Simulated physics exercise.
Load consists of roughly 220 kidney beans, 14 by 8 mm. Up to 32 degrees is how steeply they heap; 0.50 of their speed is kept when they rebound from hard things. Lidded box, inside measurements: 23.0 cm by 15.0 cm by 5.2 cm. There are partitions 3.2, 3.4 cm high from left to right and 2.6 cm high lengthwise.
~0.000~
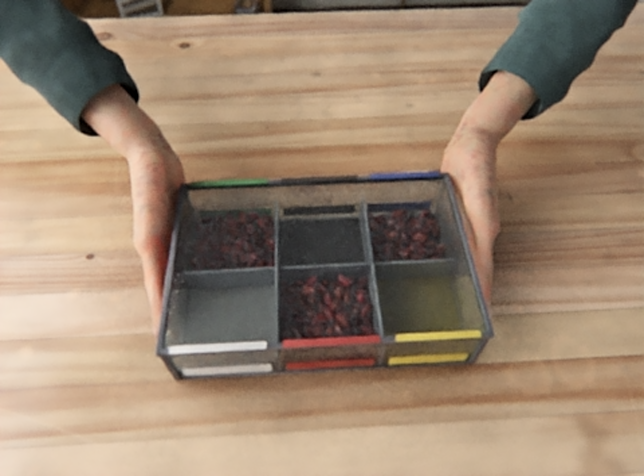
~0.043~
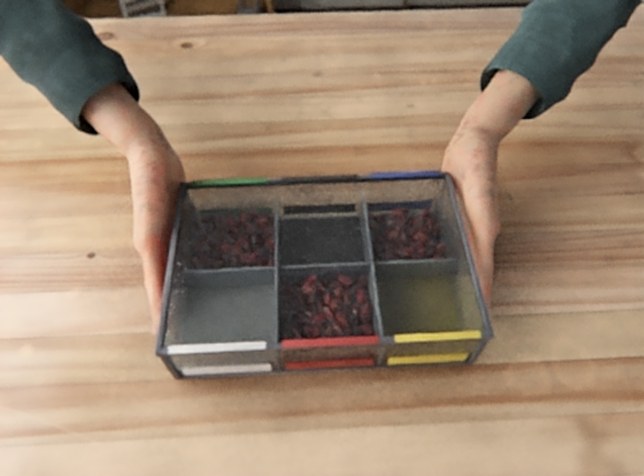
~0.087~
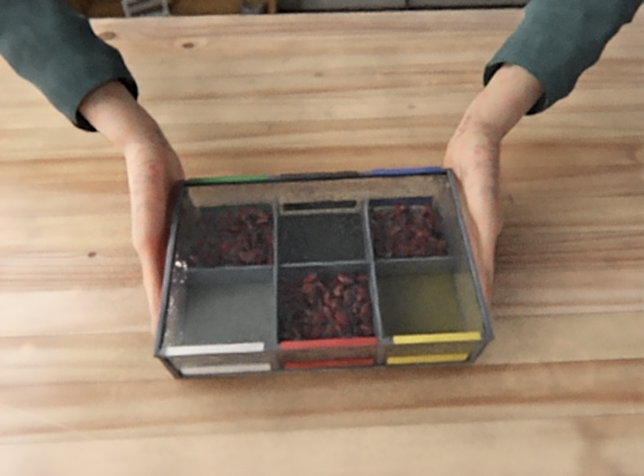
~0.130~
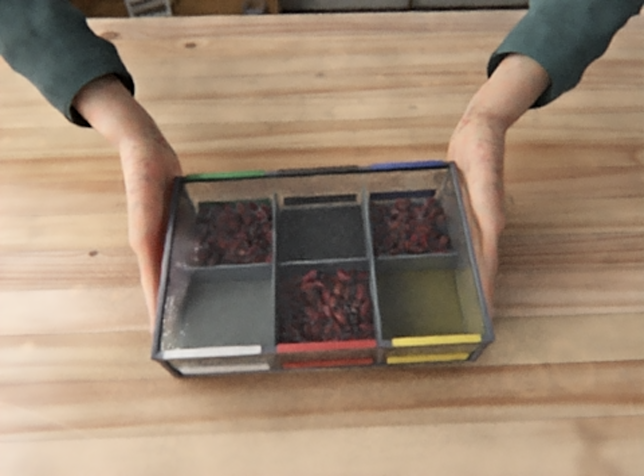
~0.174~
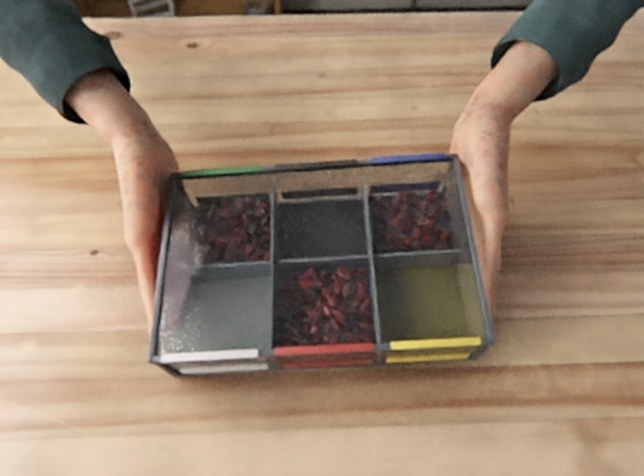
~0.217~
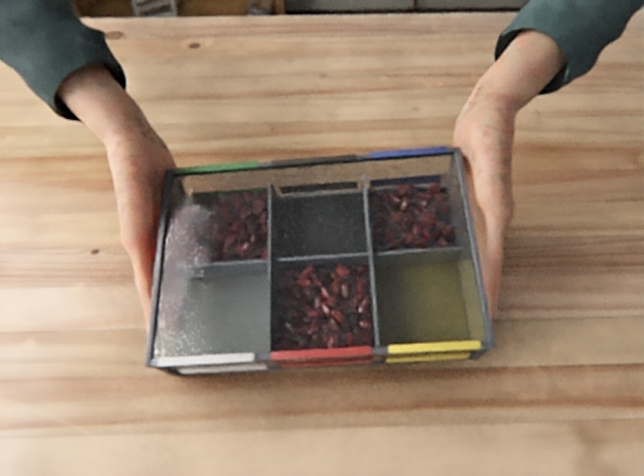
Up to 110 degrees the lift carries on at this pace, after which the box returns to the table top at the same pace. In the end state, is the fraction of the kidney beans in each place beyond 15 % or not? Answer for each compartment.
One by one: Red: Passes the mark; blue: Misses the mark; green: Misses the mark; yellow: Misses the mark; white: Passes the mark; black: Misses the mark.
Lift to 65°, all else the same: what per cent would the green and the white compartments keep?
Green 35 %, white 5 %.
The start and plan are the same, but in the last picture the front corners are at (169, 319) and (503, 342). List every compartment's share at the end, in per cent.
It comes out as red at 20 percent, blue at 25 percent, green at 0 percent, yellow at 55 percent, white at 0 percent and black at 0 percent.
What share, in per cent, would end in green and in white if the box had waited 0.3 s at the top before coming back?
Result - green: 0 %, white: 45 %.
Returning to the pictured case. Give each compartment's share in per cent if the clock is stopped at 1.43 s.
Red 35; blue 10; green 15; yellow 10; white 30; black 0.
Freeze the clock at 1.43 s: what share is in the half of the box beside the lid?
Estimate: Near 70 per cent.
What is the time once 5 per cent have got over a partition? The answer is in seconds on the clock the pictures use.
1.10 s or so.
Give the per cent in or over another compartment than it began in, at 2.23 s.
Near 70 per cent of it.
After 1.43 s, tilt 110 degrees; red 35 %, blue 10 %, green 15 %, yellow 10 %, white 30 %.
After 2.23 s, tilt 51 degrees; red 45 %, yellow 5 %, white 45 %.
After 3.05 s, tilt 0 degrees; red 45 %, yellow 10 %, white 45 %.
At rest (3.5 s), red 45 %, blue 0 %, green 0 %, yellow 10 %, white 45 %, black 0 %.
